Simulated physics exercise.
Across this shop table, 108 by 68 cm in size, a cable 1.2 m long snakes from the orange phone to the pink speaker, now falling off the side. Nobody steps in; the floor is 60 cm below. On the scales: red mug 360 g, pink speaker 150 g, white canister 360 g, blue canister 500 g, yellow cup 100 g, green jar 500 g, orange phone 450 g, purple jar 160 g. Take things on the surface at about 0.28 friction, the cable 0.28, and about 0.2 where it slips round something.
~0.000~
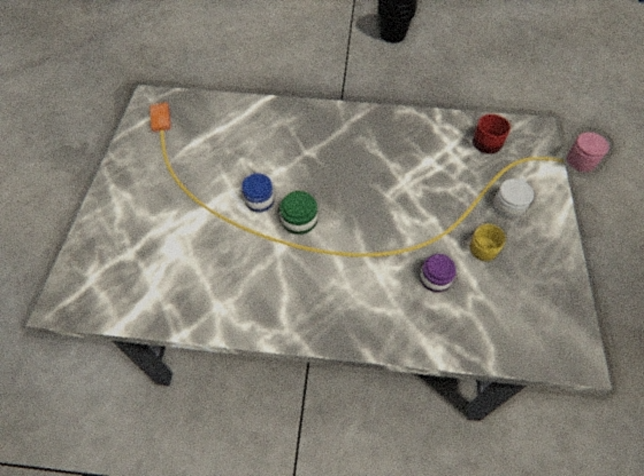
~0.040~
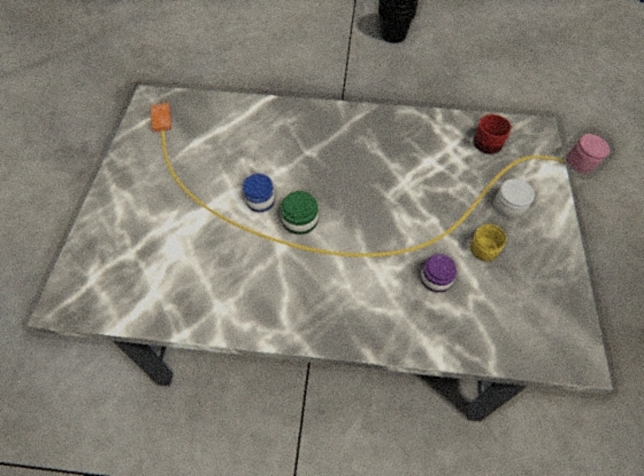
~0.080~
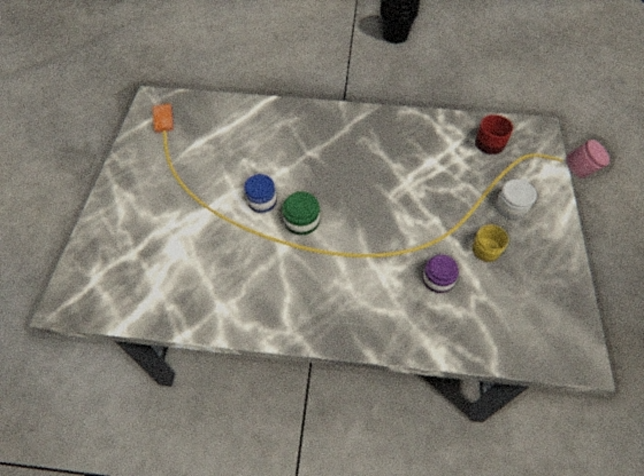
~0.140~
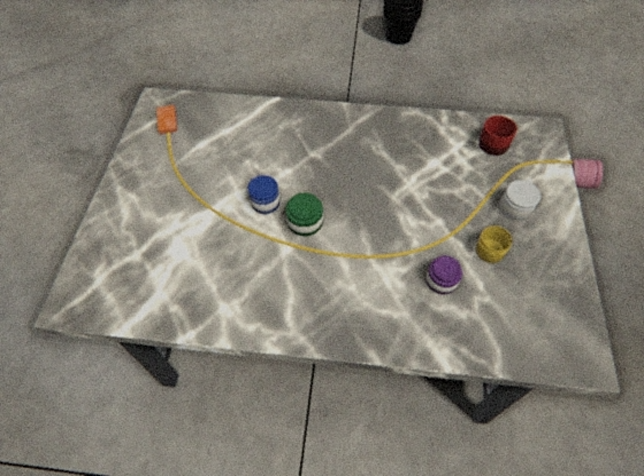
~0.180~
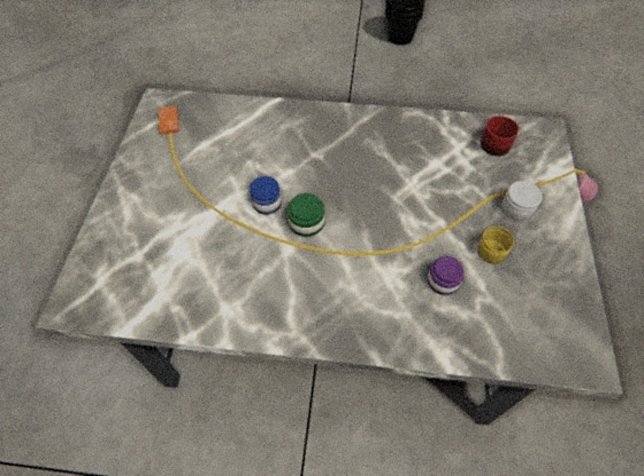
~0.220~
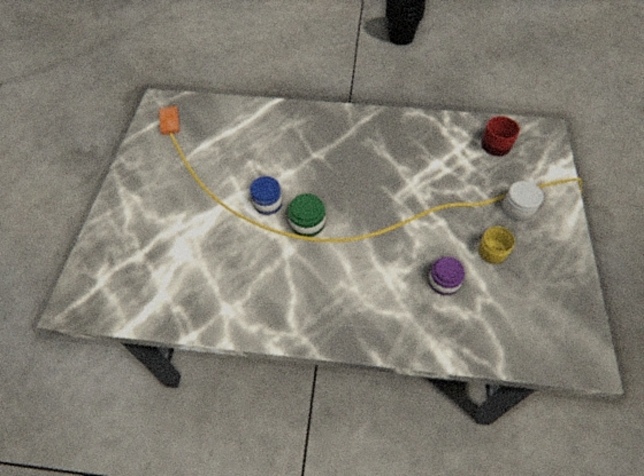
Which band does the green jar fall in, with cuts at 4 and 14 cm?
The green jar lands in the low band.
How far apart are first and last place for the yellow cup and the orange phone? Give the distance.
About: Yellow cup 0 cm, orange phone 4 cm.
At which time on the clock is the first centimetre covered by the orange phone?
Estimate for the orange phone: Near 0.30 seconds.
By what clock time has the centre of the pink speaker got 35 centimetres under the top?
Not at all.
After 0.5 s, the cable's tail end at (185, 137); green jar 1 cm off its start, pink speaker over the edge, orange phone 3 cm off its start.
After 0.7 s, the cable's tail end at (187, 139); green jar 2 cm off its start, pink speaker over the edge, orange phone 3 cm off its start.
After 1.0 s, the cable's tail end at (187, 139); green jar 2 cm off its start at (309, 199), pink speaker over the edge, orange phone 3 cm off its start at (177, 125).
After 1.2 s, the cable's tail end at (187, 139); green jar 2 cm off its start, pink speaker over the edge, orange phone 3 cm off its start.
After 2.4 s, the cable's tail end at (187, 139); green jar 2 cm off its start at (309, 199), pink speaker over the edge, orange phone 3 cm off its start at (177, 125).
